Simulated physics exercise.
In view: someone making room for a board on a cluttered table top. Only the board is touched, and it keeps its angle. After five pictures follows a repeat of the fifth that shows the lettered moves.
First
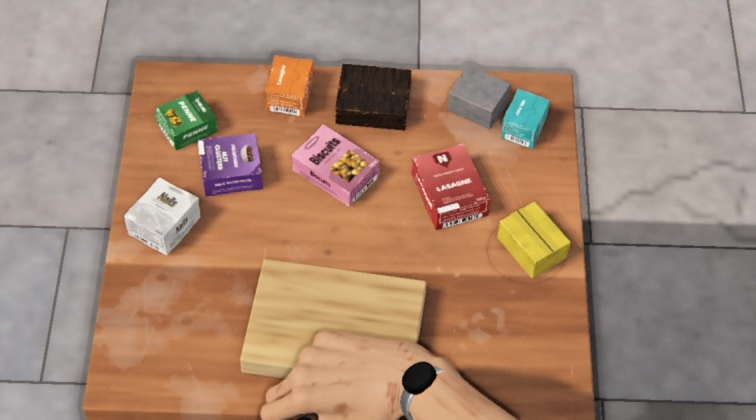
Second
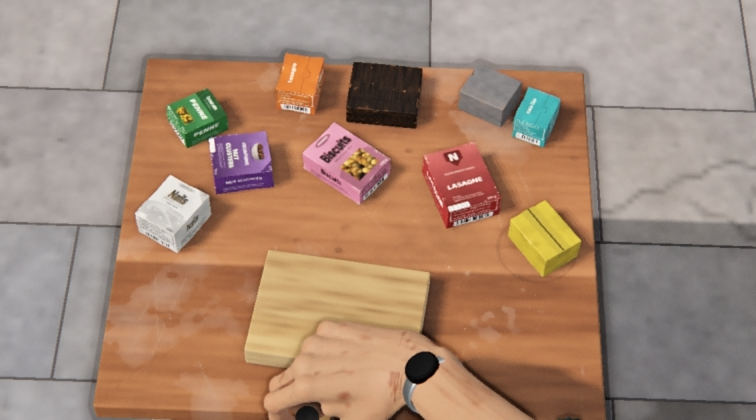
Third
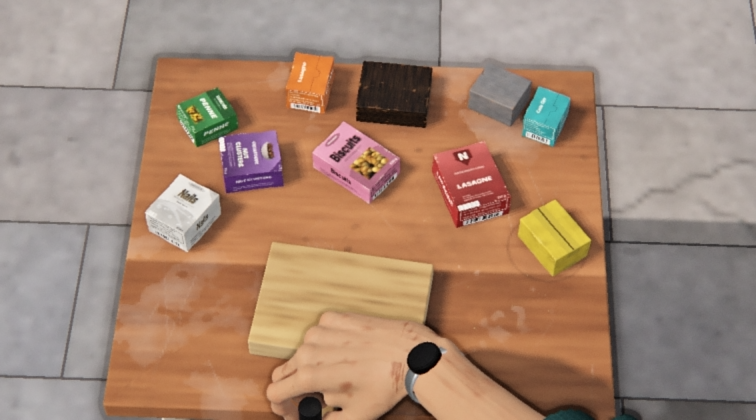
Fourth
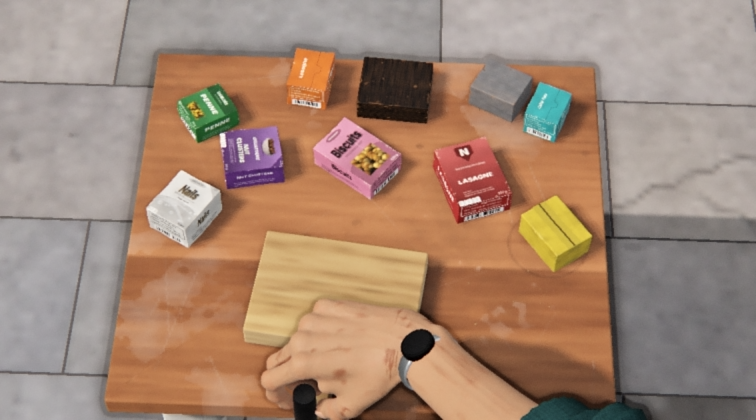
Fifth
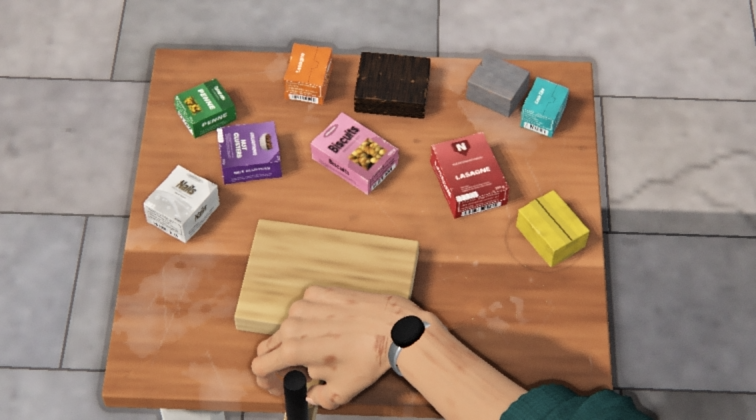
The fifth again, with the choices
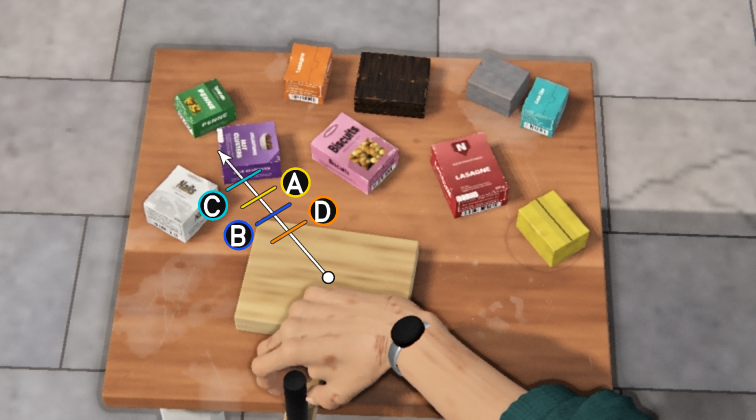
Pale wooden board sliding slightly up a cluttered wooden table under a watch-wearing person's hand, the surrounding colourful boxes staying untouched.
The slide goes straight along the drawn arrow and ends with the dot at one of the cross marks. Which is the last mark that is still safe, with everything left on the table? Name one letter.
All is well up to C.
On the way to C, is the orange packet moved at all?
No.
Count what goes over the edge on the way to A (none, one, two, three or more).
In all, none.
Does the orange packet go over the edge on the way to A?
No.
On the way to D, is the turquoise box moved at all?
No.
On the marked copy, A at (258, 197); B at (273, 214); C at (244, 180); D at (288, 232); the arrow from (328, 278) to (220, 152); the white dot at (328, 278).
Following C. Soon after the start, board (296, 247); orange packet (308, 74); grey block (498, 86).
Later, board (266, 212); white box (164, 193); purple packet (246, 140).
In the end, board (244, 188); white box (140, 182); green box (199, 98); nothing has fallen.
As for the rest, A is safe but short; B is safe but short; D is safe but short.
